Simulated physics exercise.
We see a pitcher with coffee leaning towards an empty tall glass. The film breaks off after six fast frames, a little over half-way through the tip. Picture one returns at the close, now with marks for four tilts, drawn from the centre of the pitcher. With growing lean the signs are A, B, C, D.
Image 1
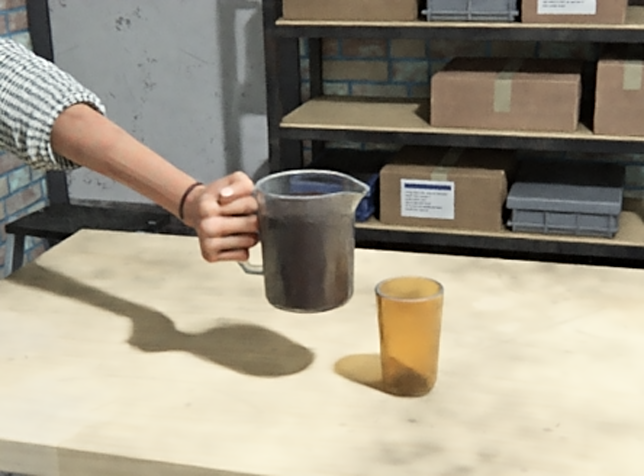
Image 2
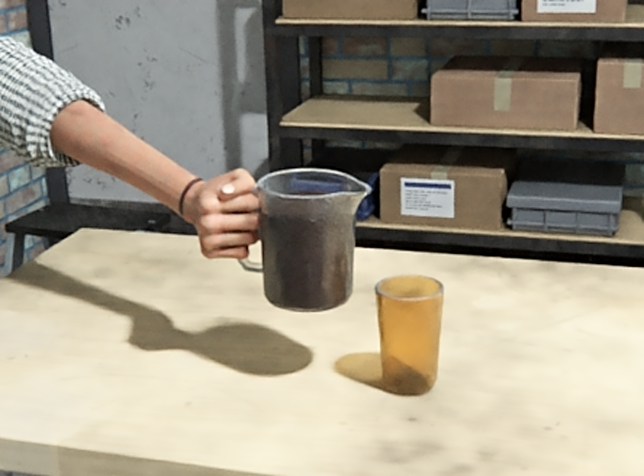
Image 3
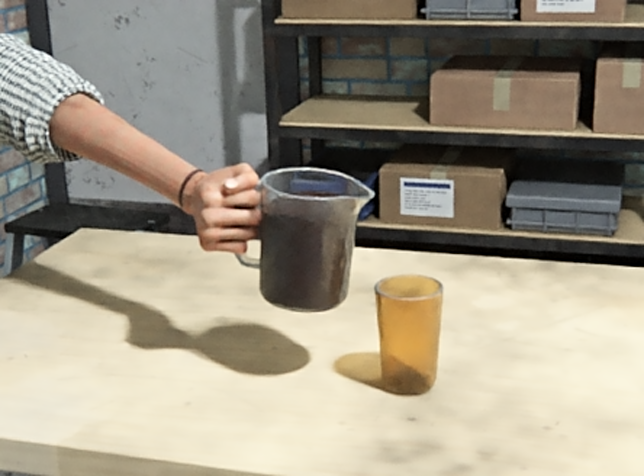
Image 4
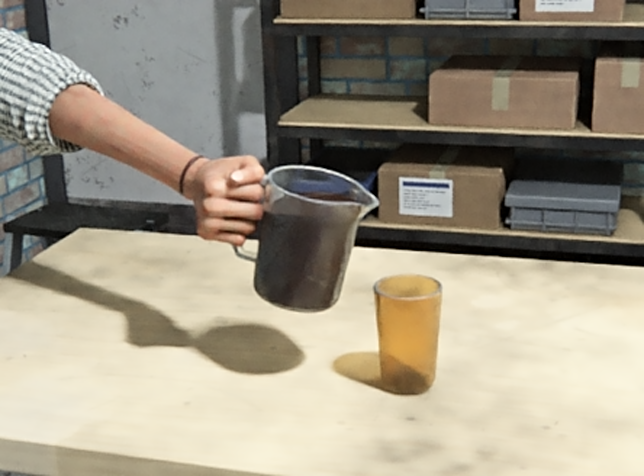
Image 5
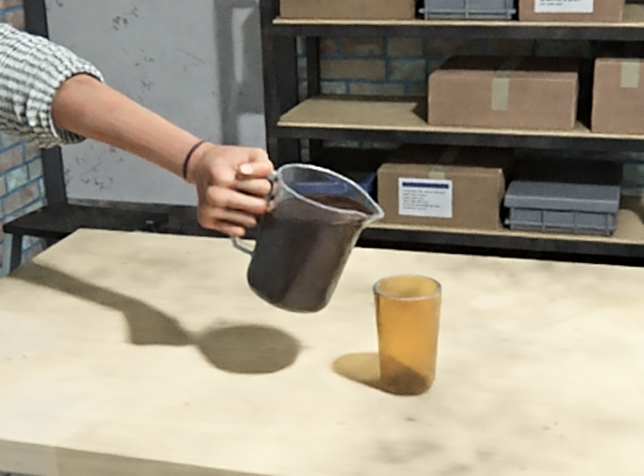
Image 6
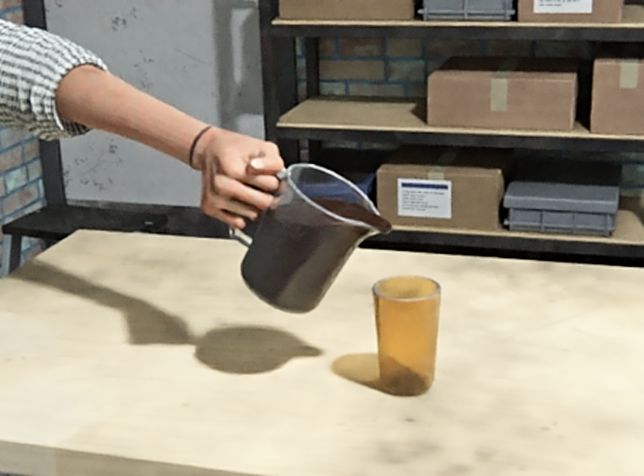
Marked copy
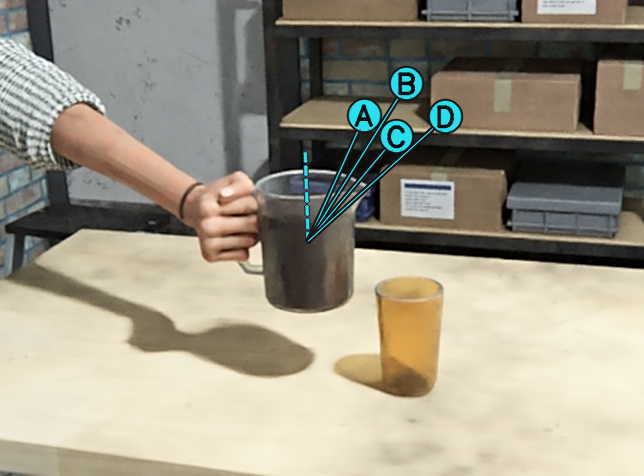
A glass pitcher of dark coffee, held by a hand at the left, starts upright above a pale tabletop, seen from slightly above by a still camera. An amber-tinted tall glass stands to its right, with cardboard boxes and grey bins on shelves behind. The hand tilts the pitcher steadily rightward, its lip lowering, until coffee just slips over the lip.
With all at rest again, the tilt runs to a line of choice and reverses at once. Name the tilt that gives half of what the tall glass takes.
Line D.
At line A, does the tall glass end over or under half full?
Under half.
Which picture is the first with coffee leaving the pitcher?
Picture 6.
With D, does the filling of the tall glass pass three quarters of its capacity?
No.
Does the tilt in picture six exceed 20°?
Yes.
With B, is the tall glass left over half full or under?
Under.
On the marked copy, A at (357, 131); B at (397, 98); C at (385, 149); D at (433, 128).
Choosing A, the tall glass ends with about 5 % of what it can hold.
Choosing B, the tall glass ends with about 17 % of what it can hold.
Choosing C, the tall glass ends with about 32 % of what it can hold.
Choosing D, the tall glass ends with about 50 % of what it can hold.
